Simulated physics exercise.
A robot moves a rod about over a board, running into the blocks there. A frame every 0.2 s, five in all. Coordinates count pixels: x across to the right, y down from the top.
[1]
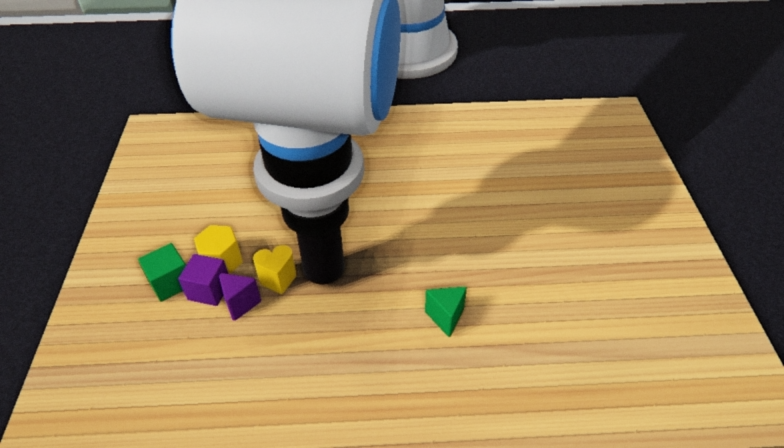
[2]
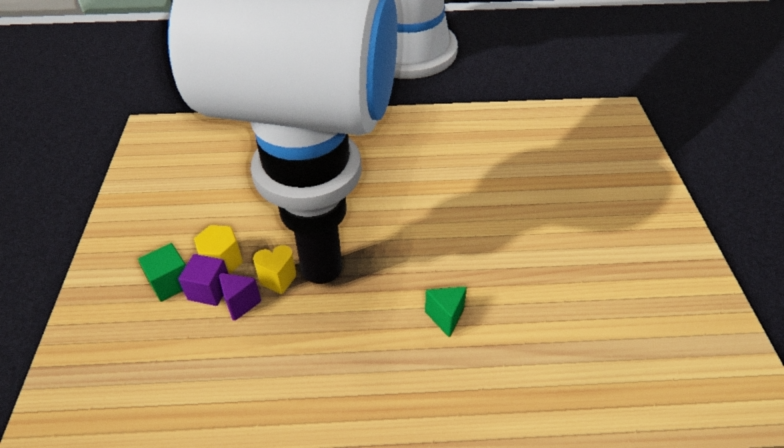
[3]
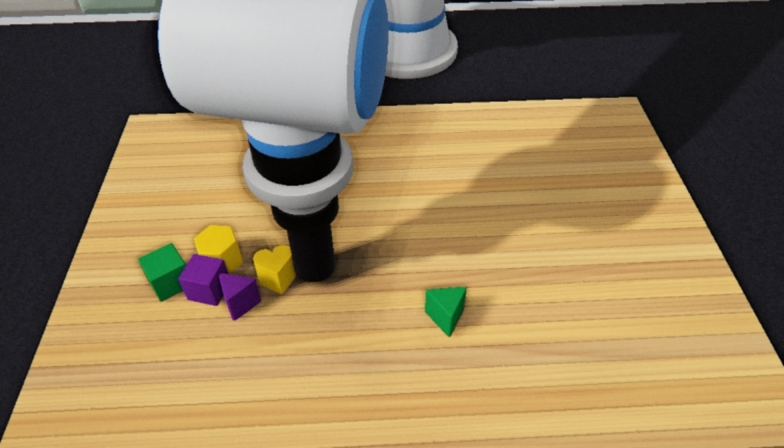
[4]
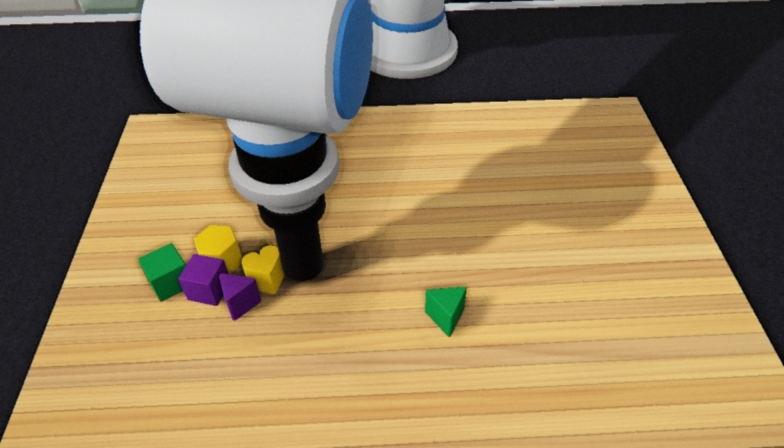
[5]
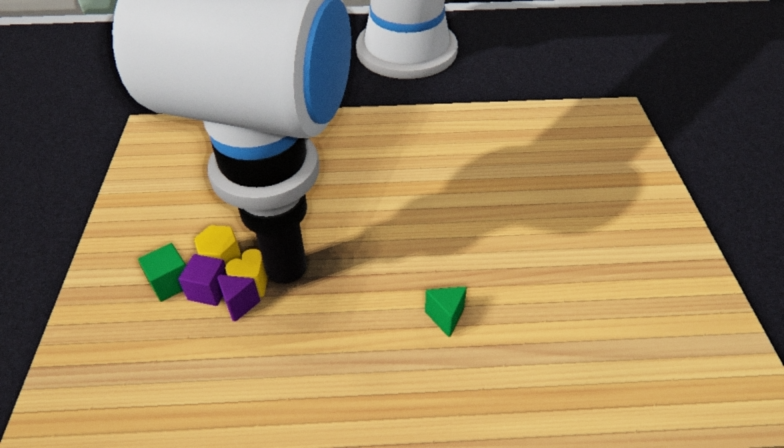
Robot arm moving a black rod left across a wooden board, pushing a yellow heart closer to purple and green blocks.
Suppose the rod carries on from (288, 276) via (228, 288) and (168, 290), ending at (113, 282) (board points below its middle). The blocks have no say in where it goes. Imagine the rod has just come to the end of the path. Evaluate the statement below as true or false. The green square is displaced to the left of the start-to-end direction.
The statement is incorrect.
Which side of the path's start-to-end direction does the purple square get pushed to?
Facing the way the path runs, start to end, you'll find the purple square has shifted left.
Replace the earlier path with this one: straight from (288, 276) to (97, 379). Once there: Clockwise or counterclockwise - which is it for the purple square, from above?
I'd predict that, seen from above, the purple square rotates clockwise.
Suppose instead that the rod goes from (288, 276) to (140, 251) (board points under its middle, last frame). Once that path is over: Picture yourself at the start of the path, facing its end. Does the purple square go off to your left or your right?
It is displaced to the left.
On the path given first. One third of the way, rod at (224, 280); green square at (148, 258); purple square at (161, 284), turned 65° clockwise; purple three-sided block at (218, 301), turned 75° anticlockwise; yellow heart at (192, 291), turned 55° anticlockwise.
Two thirds of the way, rod at (163, 282); green square at (124, 251), turned 35° clockwise; purple square at (121, 299), turned 50° clockwise; purple three-sided block at (218, 301), turned 75° anticlockwise; yellow heart at (181, 300), turned 85° anticlockwise.
At the end, rod at (108, 274); green square at (96, 233), turned 105° clockwise; purple square at (111, 299); purple three-sided block at (218, 301), turned 75° anticlockwise; yellow heart at (181, 300), turned 85° anticlockwise.
